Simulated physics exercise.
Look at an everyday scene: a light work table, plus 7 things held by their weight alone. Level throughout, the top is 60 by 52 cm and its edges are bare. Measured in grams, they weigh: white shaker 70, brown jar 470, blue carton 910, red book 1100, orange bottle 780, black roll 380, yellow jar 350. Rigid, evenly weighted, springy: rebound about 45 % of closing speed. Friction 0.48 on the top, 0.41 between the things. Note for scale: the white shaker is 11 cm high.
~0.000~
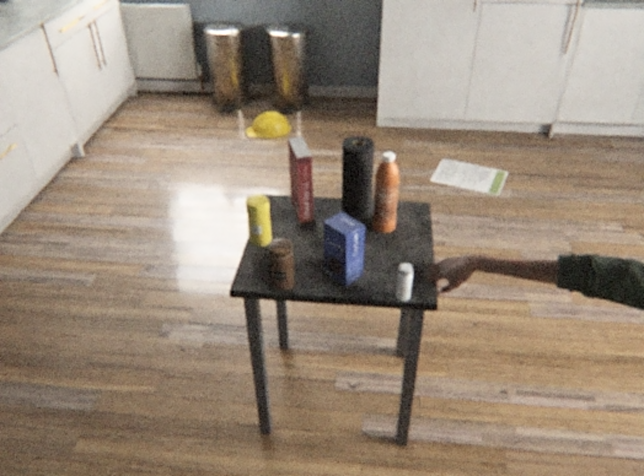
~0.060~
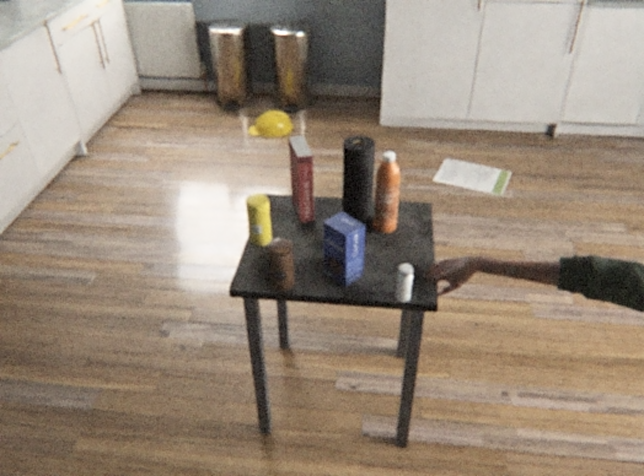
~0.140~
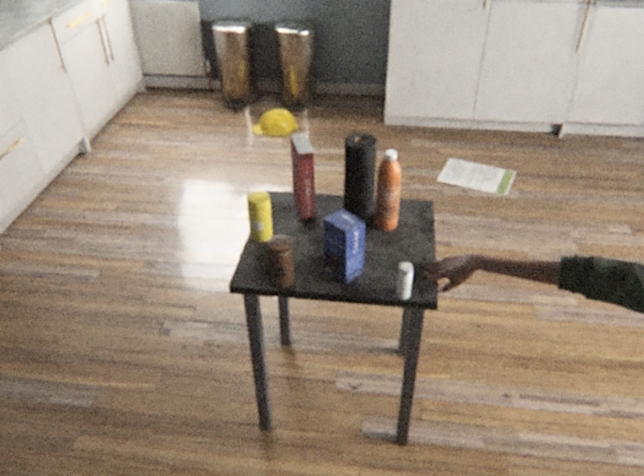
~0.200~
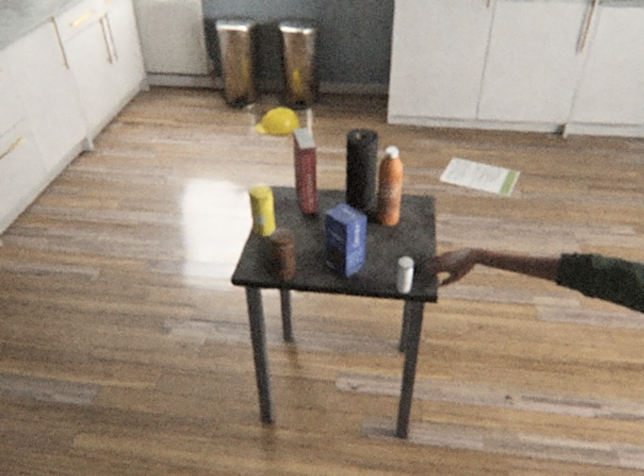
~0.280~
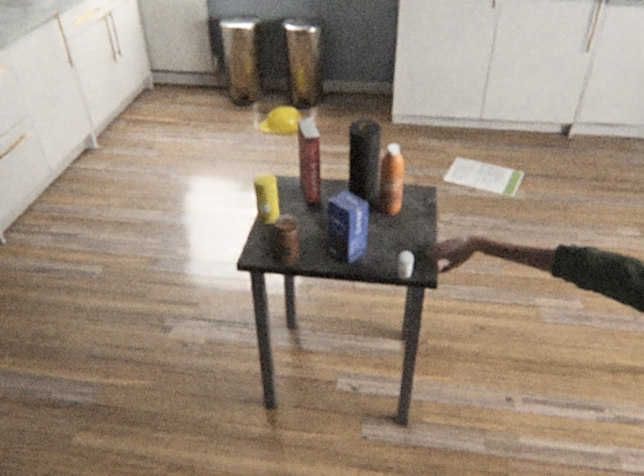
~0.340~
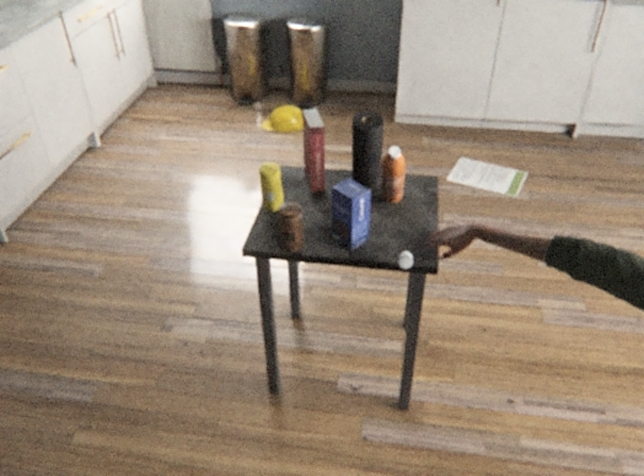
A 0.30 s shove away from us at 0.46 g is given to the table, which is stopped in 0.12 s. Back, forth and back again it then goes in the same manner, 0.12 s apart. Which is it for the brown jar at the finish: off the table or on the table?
It ends on the table.
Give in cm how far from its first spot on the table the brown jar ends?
It ends about 32 centimetres from where it started.
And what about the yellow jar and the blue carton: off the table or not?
Result: Yellow jar goes out of bounds, blue carton remains in bounds.
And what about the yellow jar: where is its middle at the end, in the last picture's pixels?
In the last view, its centre sits near (317, 231).
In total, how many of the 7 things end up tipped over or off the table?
I make it 6.
After 0.84 s, table 15 cm from its start; red book, black roll and yellow jar now off the table; brown jar on its side near (306, 195); orange bottle on its side.
After 1.44 s, table 20 cm from its start; brown jar on its side near (307, 189); orange bottle on its side; blue carton moved 4 cm.
In the end (2.8 s), off the table, white shaker, red book, black roll and yellow jar; toppled on the table, brown jar and orange bottle; not toppled but over 5 cm from the start, blue carton. In the last view, brown jar near (300, 210).
